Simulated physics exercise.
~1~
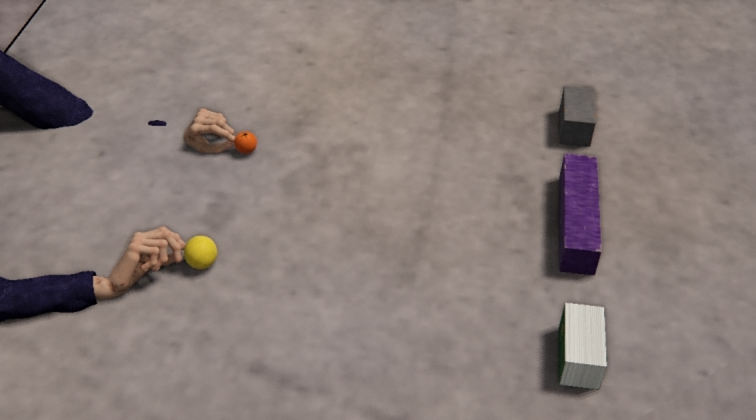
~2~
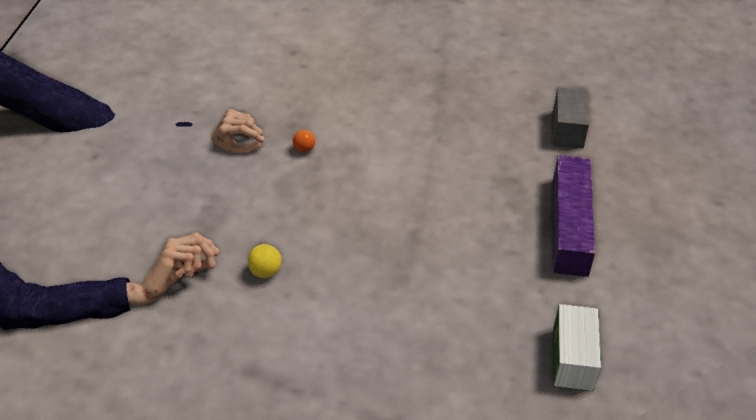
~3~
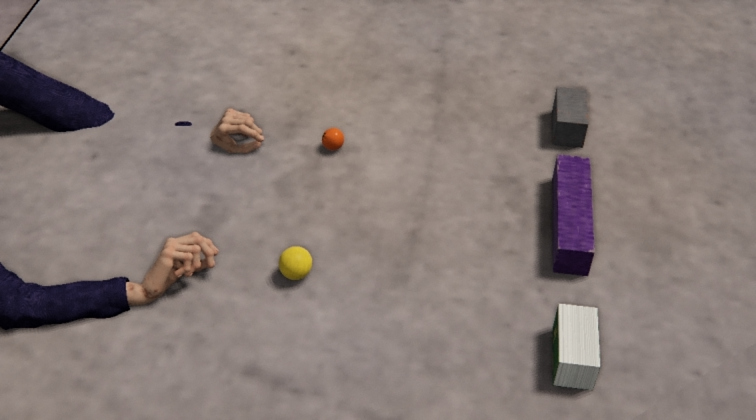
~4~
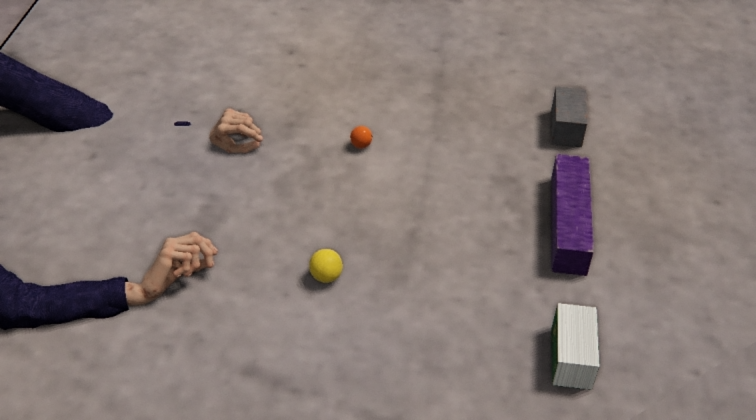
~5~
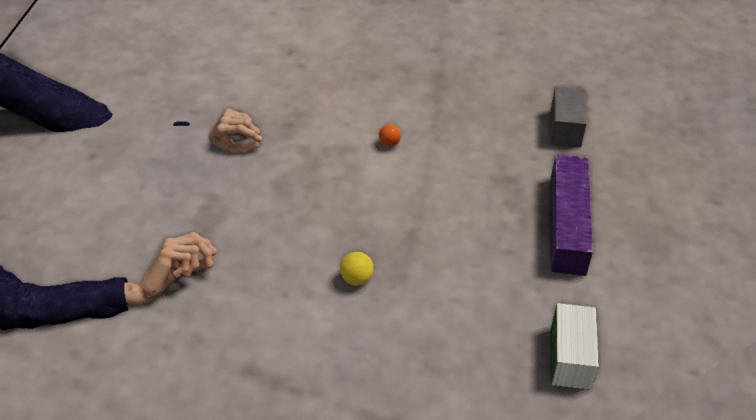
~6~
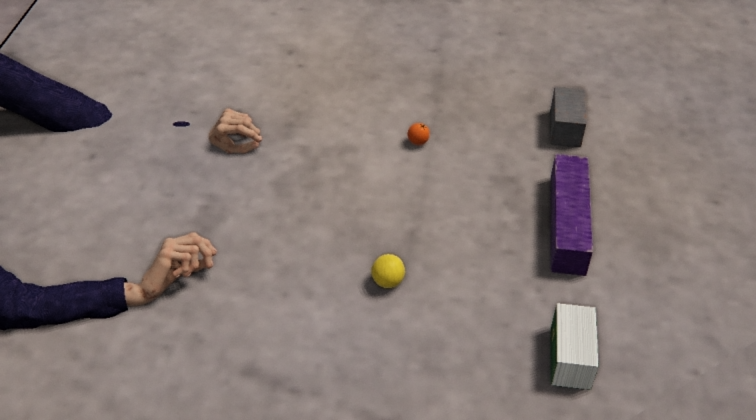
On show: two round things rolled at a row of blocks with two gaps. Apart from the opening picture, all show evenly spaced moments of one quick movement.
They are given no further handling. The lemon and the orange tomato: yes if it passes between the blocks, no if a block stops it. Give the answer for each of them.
As I see it, lemon: Clear; orange tomato: Hit.
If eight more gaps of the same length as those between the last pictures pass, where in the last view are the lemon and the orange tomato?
You'll find the lemon at (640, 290), with the orange tomato at (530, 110).
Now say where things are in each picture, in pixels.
The first frame shows lemon (200, 253) under the hand; orange tomato (245, 143) under the hand; green book (582, 346).
The second frame shows lemon (265, 262); orange tomato (304, 142).
The third frame shows lemon (295, 263); orange tomato (333, 139).
The fourth frame shows lemon (326, 266); orange tomato (361, 137).
The fifth frame shows lemon (357, 269); orange tomato (390, 136).
The sixth frame shows lemon (388, 272); orange tomato (419, 134); grey block (568, 117).
Then, 0.42 s after the last picture, lemon heading on near (725, 300); orange tomato coming back near (523, 105).
Then, 1.02 s after the last picture, lemon heading on; orange tomato coming back near (502, 60).
By the end, the lemon rolls through; the orange tomato bounces off.
